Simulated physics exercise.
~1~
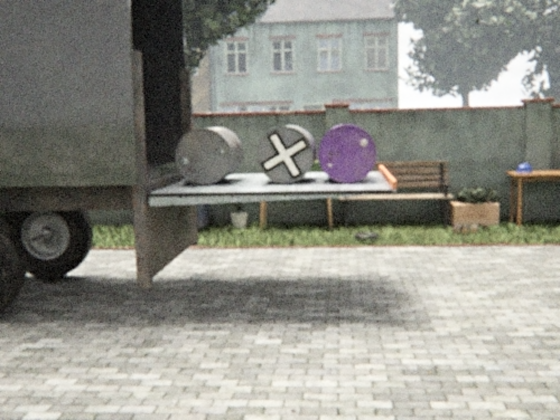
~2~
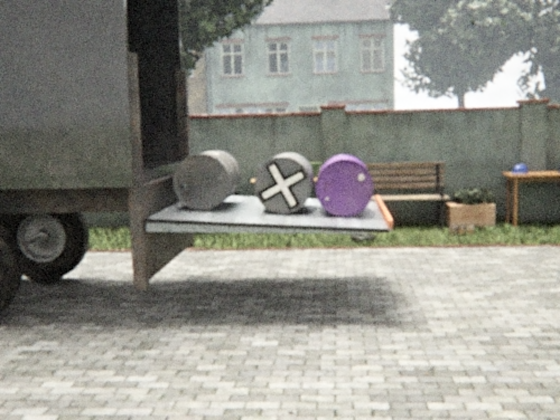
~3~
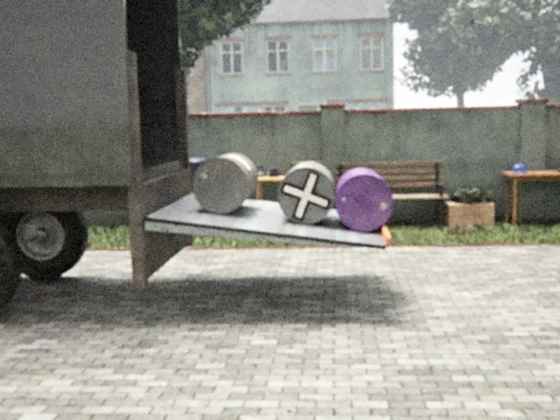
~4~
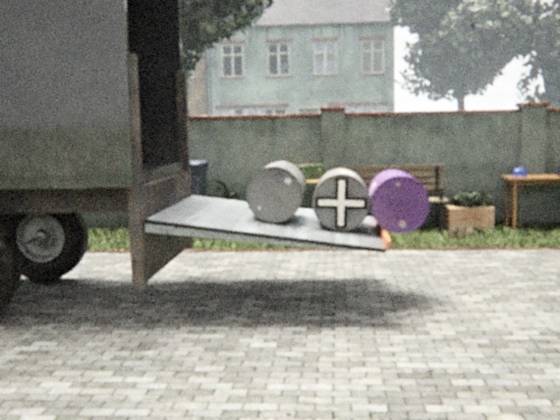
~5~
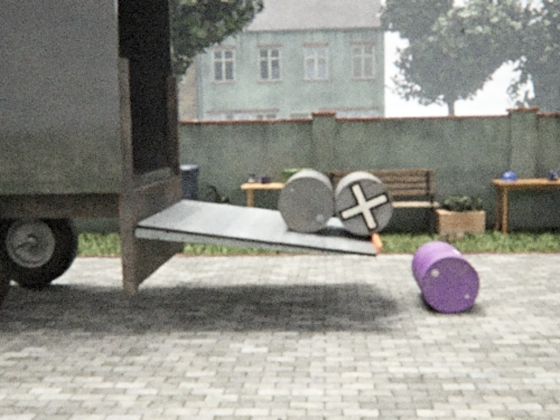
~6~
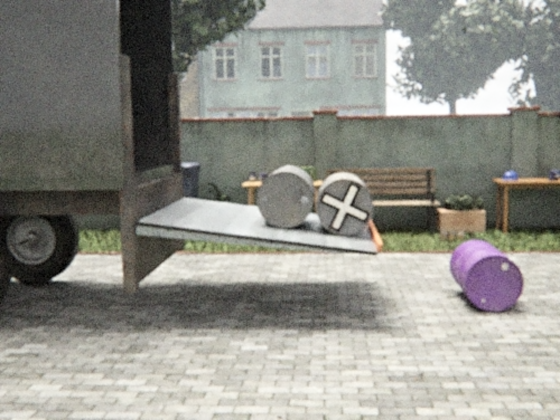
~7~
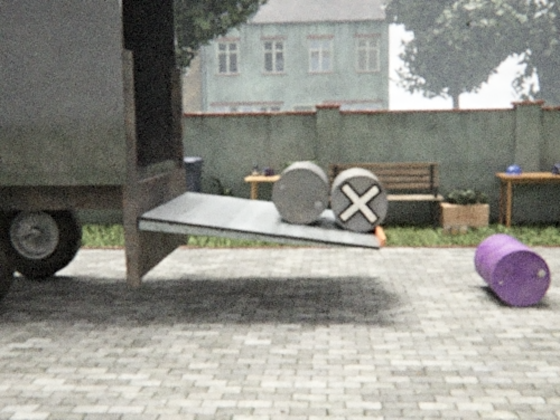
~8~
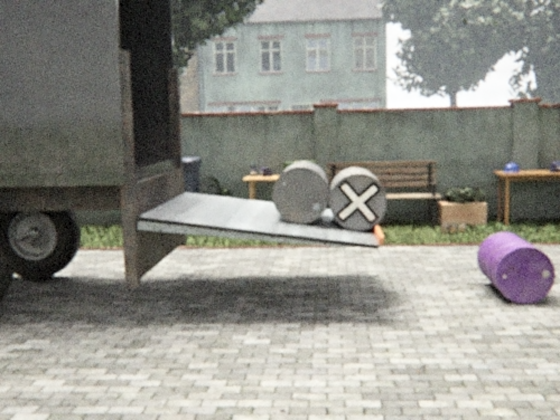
Purple drum rolling off a lorry's lowering, tilting tail platform onto the paving, while two grey drums stay near its edge.
